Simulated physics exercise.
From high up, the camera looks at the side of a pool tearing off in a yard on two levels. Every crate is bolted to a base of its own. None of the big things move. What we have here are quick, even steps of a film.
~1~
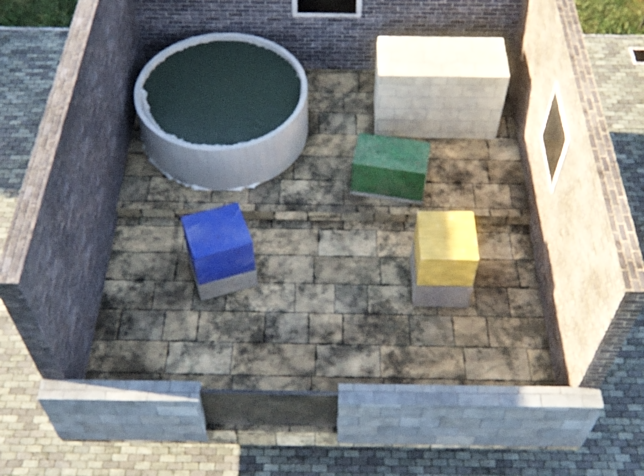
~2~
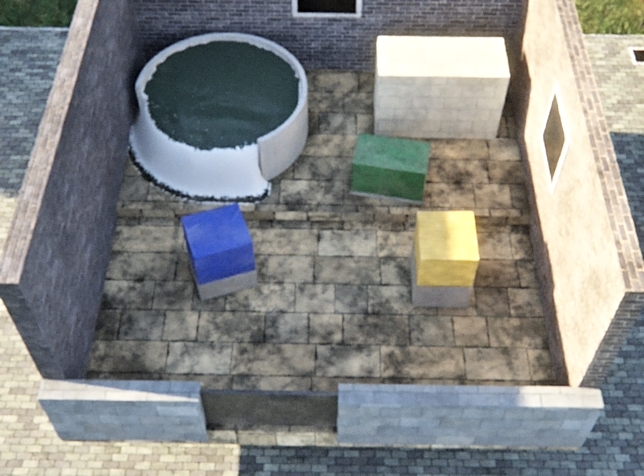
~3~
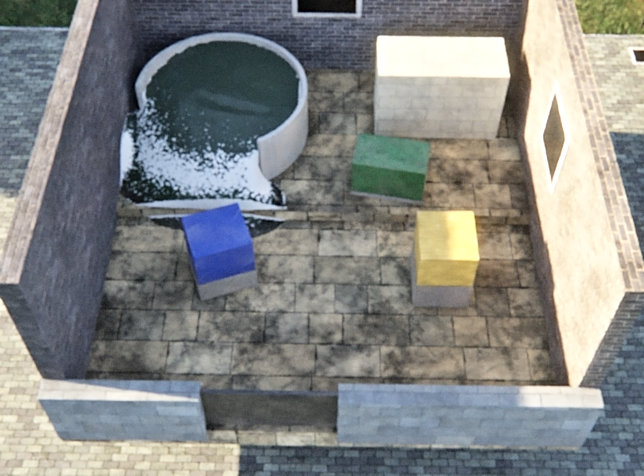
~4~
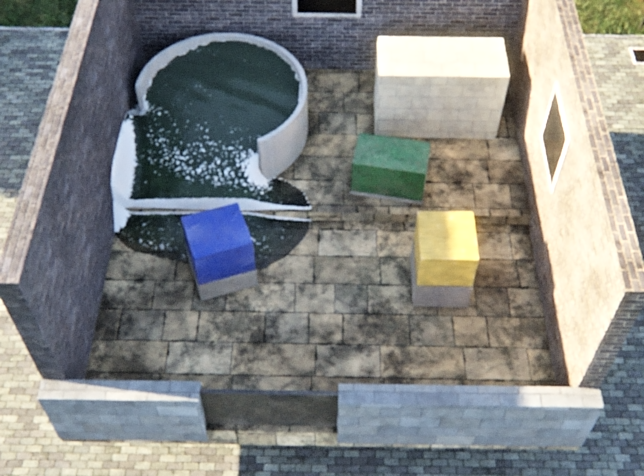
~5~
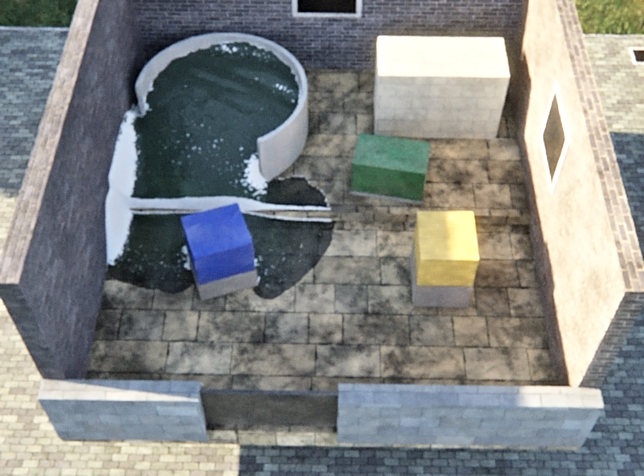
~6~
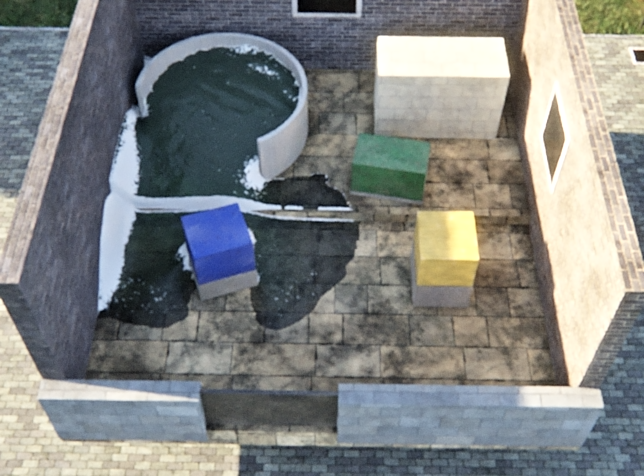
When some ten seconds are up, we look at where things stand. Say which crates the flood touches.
In order: The yellow crate will be out of the flood; the blue crate will be reached by the flood; the green crate will be reached by the flood.
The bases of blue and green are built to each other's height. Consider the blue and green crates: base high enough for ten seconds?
The blue one is reached, and the green one is not reached.
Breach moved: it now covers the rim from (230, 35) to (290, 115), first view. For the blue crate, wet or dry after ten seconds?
Result - blue crate: Untouched.
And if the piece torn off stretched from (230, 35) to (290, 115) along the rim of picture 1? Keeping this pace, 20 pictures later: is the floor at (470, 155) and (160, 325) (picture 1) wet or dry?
One after the other: Awash, clear.
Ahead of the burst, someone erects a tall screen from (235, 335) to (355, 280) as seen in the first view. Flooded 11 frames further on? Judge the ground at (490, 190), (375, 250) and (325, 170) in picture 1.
As listed: Not flooded, awash, clear.
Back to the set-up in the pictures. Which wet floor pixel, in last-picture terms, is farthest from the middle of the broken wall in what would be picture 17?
Somewhere near (530, 417).
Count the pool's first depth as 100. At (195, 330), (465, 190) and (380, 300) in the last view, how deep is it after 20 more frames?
25, 0 and 20 per cent, roughly.
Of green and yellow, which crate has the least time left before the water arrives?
Answer: The crate marked green.
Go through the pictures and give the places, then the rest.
In the first picture, the round tank at (222, 92) is whole and still.
In the second picture, water pours out at (177, 165) and has run to (135, 127).
In the third picture, the front is at a hidden place, out from the gap at (178, 168).
In the fourth picture, the front is at a hidden place, out from the gap at (178, 170).
In the fifth picture, water pours out at (178, 171) and has run to (147, 66).
In the sixth picture, the front is at (291, 316), out from the gap at (178, 171).
A moment on, water covers 40 % of the floor; the yellow crate water round its plinth, the blue crate water round its plinth, the green crate water round its plinth.
Next, water covers 55 % of the floor; the yellow crate water round its plinth, the blue crate water round its plinth, the green crate water round its plinth.
Then, water covers 75 % of the floor; the yellow crate water round its plinth, the blue crate water round its plinth, the green crate water round its plinth.
Later, water covers 90 % of the floor; the yellow crate water round its plinth, the blue crate water round its plinth, the green crate water round its plinth.
In the end, water covers 100 % of the floor; the yellow crate stayed above the water, the blue crate was topped, the green crate was topped.
